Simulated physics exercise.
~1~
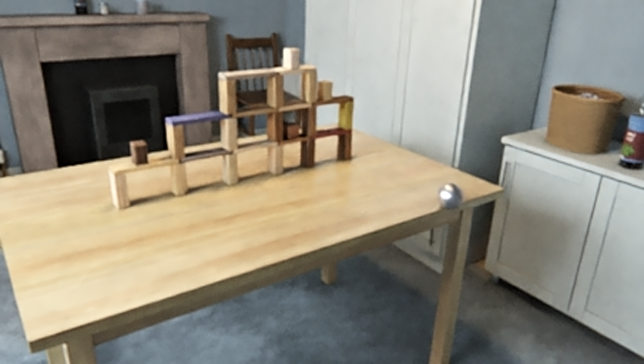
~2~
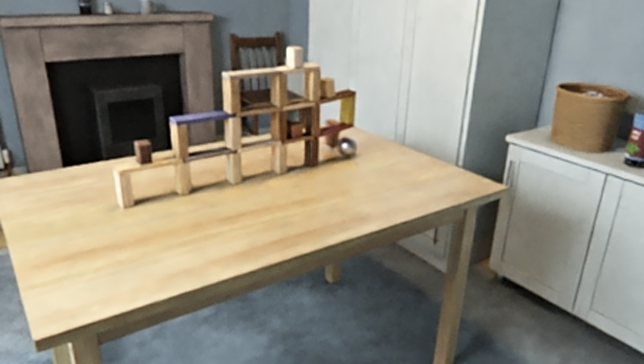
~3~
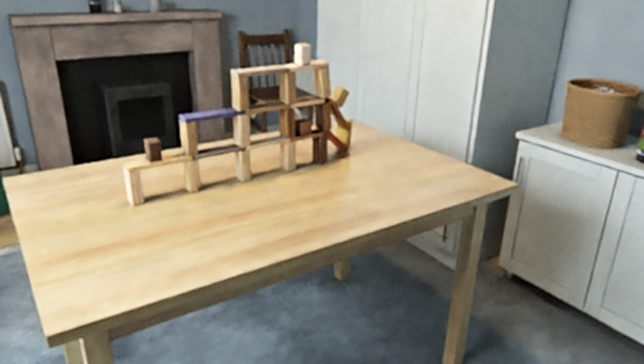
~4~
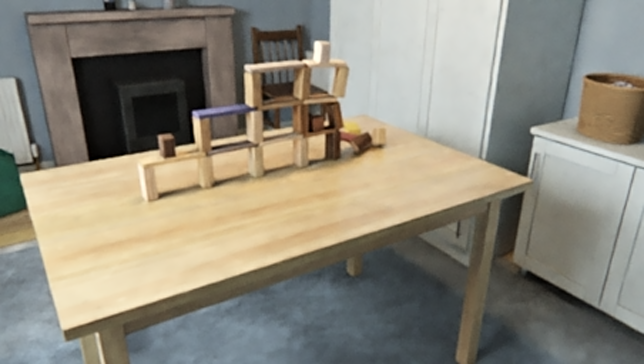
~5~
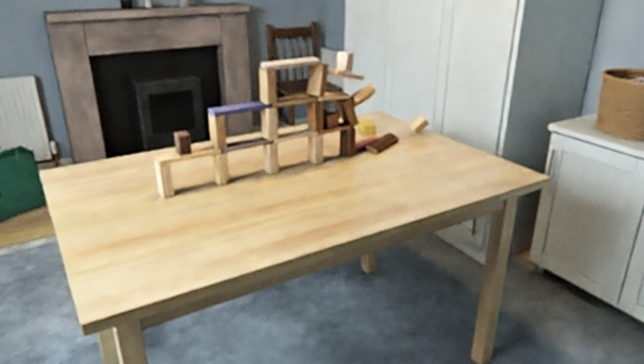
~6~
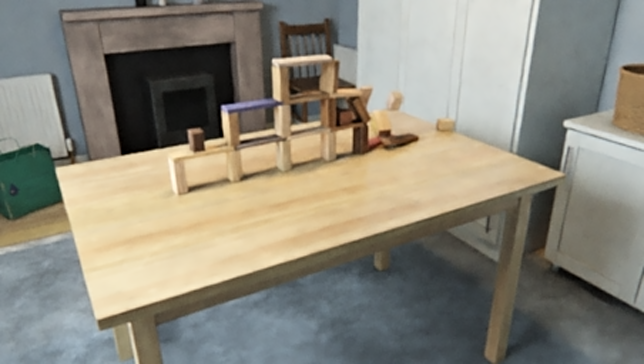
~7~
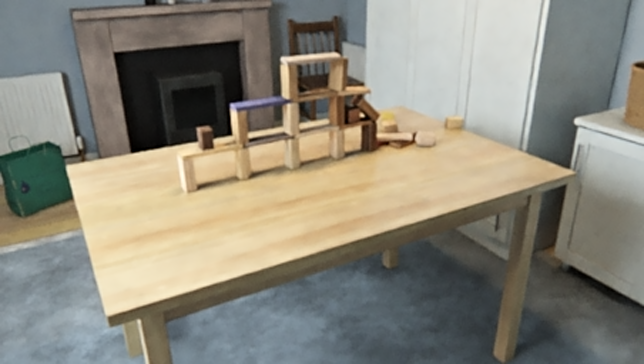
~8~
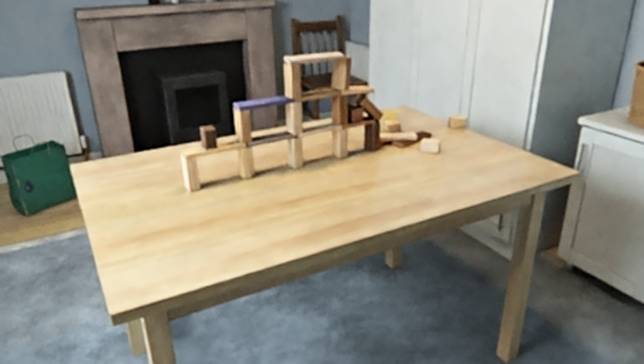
We see a steel ball roll left across a table into the right end of a stepped wooden block structure, knocking out the red plank and yellow post. The upper right section then collapses, leaving blocks scattered beside the standing left portion, its blue plank still in place.
